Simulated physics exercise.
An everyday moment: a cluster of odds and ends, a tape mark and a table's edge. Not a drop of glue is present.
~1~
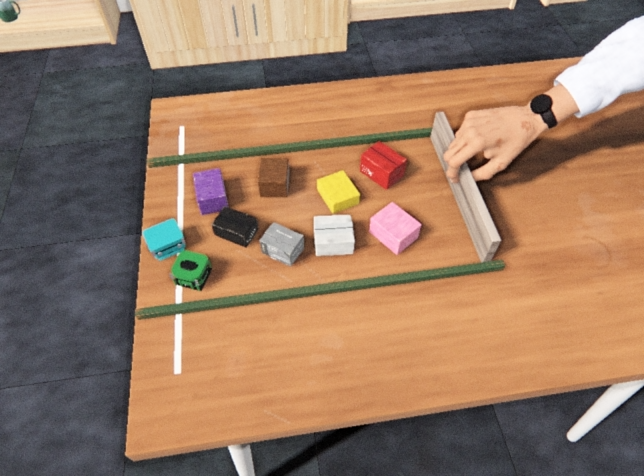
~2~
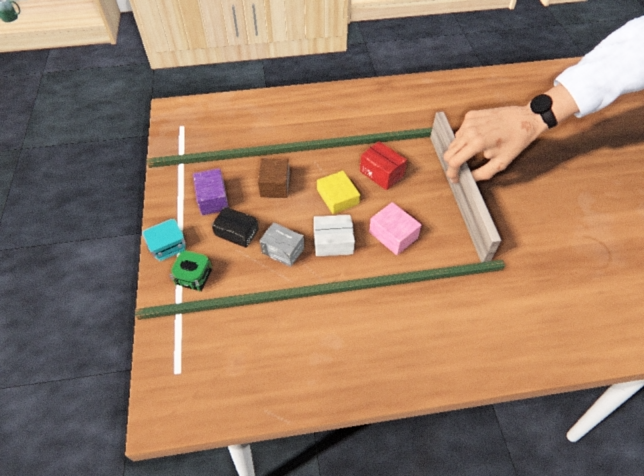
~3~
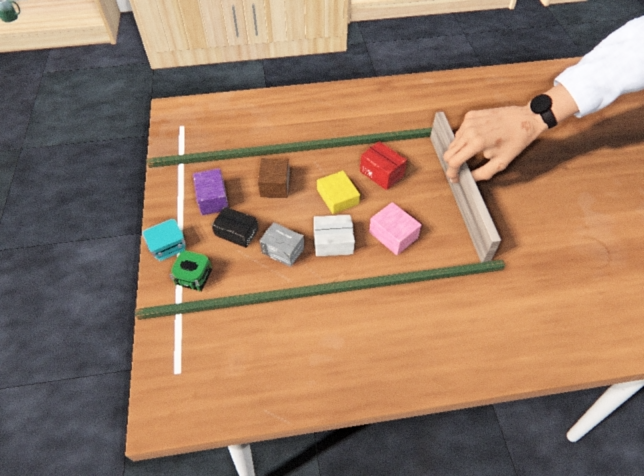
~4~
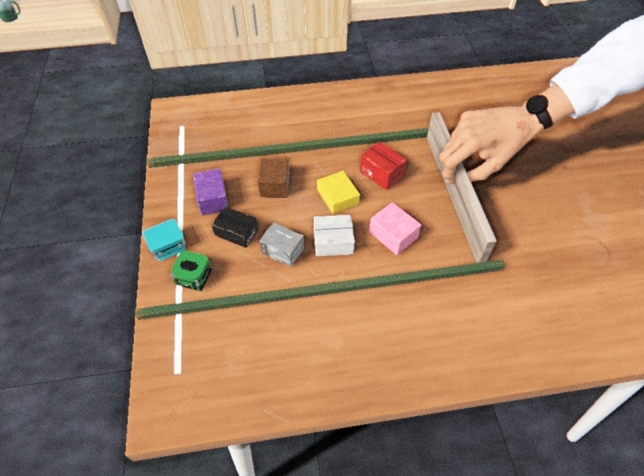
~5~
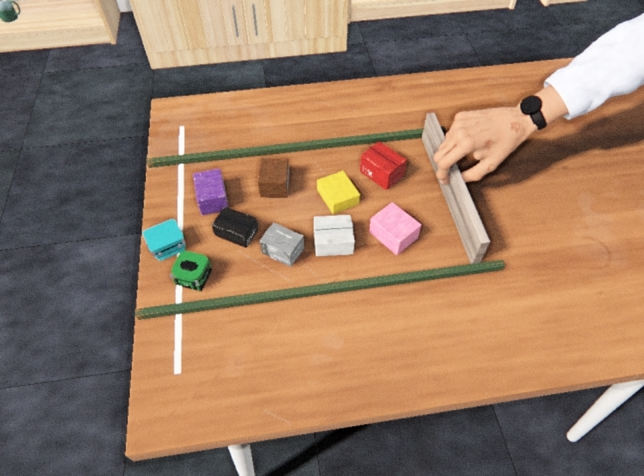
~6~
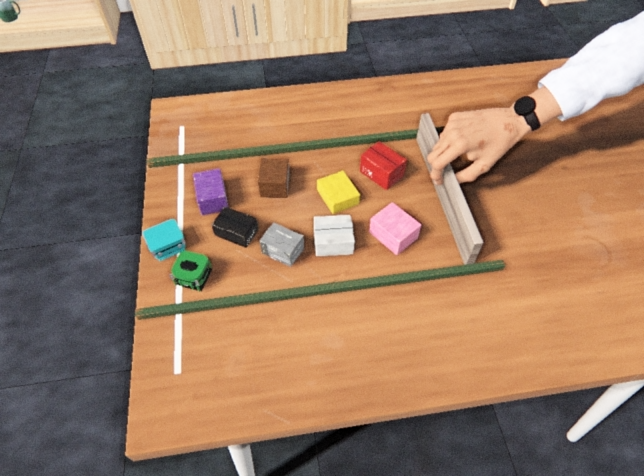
On a wooden table above a dark tiled floor, seen from a fixed, raised viewpoint, two green rods run across the top. Between them sit small blocks and boxes in red, yellow, pink, white, grey, brown, black and purple, with turquoise and green ones by a white tape line at left. A hand wearing a dark watch slides an upright board slightly leftward, while the objects stay still.
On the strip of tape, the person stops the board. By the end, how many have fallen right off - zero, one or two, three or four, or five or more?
Pushes off five or more.
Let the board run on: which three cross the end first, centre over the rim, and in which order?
Order, earliest first: Green case, grey box, purple block.
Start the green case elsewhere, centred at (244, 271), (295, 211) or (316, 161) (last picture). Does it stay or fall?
Try one it is not knocked off; try two it goes off the edge; try three it goes off the edge.
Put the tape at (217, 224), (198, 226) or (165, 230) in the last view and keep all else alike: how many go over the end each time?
Try by try, 2, 4 and 7.
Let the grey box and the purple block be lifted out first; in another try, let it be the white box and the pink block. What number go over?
That makes 5 fallen, then 4 fallen in the other try.
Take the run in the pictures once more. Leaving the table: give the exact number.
Count: 7.
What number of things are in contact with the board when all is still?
Contact count: 3.
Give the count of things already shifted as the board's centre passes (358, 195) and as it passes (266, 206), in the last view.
At the first spot the count is 5, and at the second it is 9.
Early on, none off yet; turquoise case at rest near (165, 241); green case at rest near (192, 271); purple block at rest near (211, 192).
Finally, the number that fall off is five or more; lost, white box, brown block, grey box, black box, purple block, green case and turquoise case.
